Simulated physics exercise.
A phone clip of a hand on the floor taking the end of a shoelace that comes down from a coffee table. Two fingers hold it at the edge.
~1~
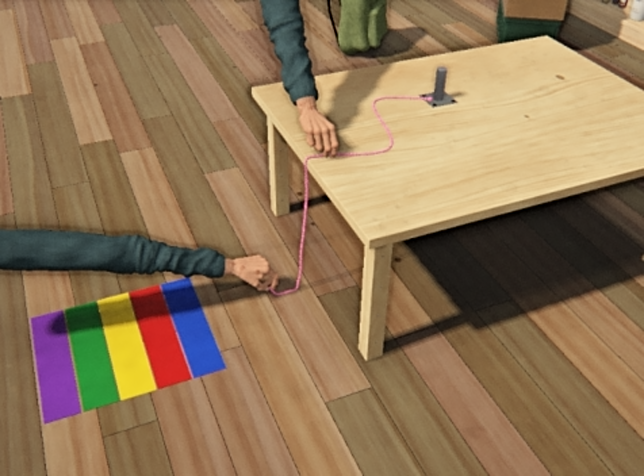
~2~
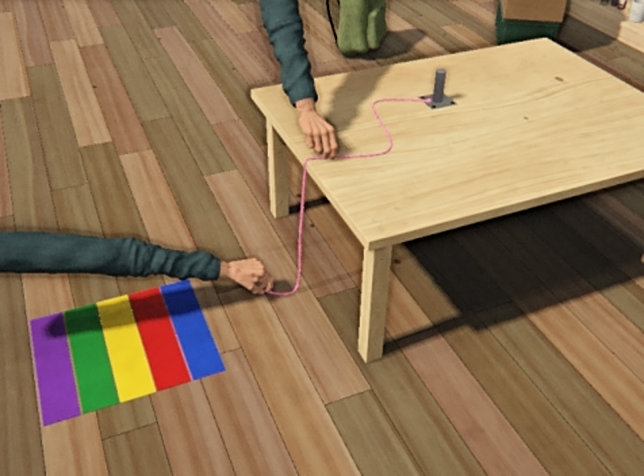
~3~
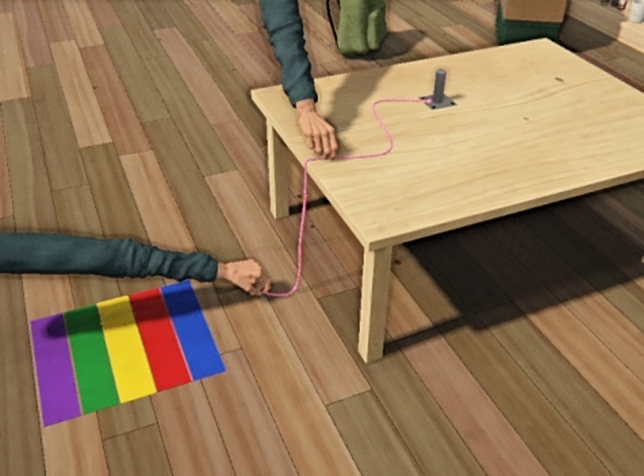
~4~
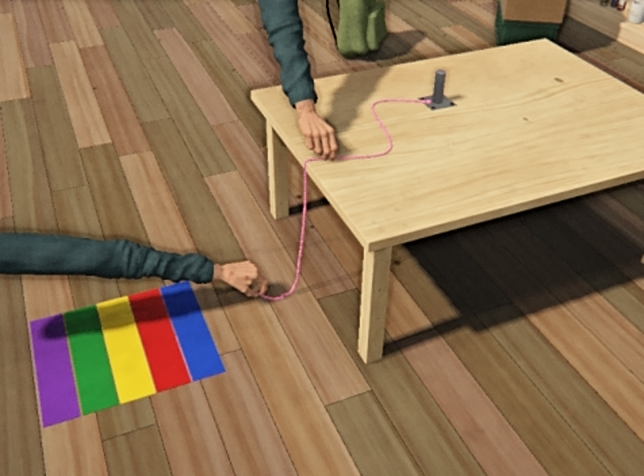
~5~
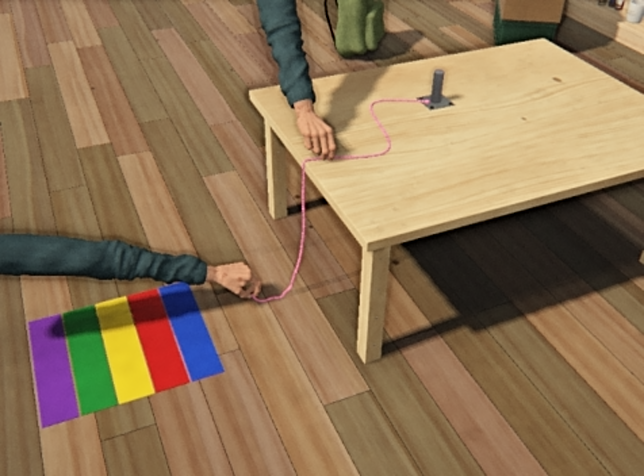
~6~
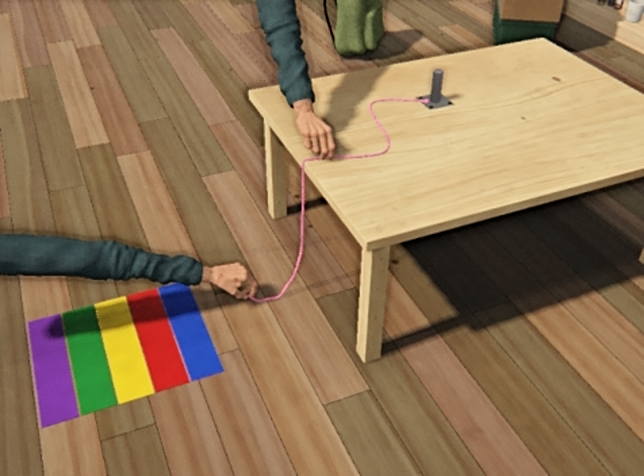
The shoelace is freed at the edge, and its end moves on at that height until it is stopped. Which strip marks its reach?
It halts on the green strip.
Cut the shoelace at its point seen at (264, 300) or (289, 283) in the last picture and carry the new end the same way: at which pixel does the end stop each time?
The places are (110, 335) and (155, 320).
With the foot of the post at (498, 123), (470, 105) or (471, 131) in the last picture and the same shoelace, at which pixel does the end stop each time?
Near (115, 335), (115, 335) and (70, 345).
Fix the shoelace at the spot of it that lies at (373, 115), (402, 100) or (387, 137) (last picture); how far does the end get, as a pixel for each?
About (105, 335), (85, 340) and (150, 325).
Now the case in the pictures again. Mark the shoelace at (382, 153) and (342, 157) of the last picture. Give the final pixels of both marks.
They go to (303, 153) and to (270, 179).
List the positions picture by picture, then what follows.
The first frame shows end (270, 287); blue (203, 355); red (169, 365); yellow (134, 375); green (97, 386); purple (60, 397).
The second frame shows end (265, 291); shoelace through (399, 100) (380, 121) (381, 154) (308, 161) (301, 222) (299, 276).
The third frame shows end (262, 292).
The fourth frame shows end (259, 293); shoelace through (399, 101) (379, 122) (381, 155) (308, 162) (304, 223) (298, 277).
The fifth frame shows end (252, 295).
The sixth frame shows end (248, 295); shoelace through (397, 100) (377, 121) (378, 154) (306, 162) (302, 222) (293, 277).
A little later, end near (135, 327); over yellow.
Next, end near (99, 337); over green.
When it is tight, end near (78, 343); over green. Over green.
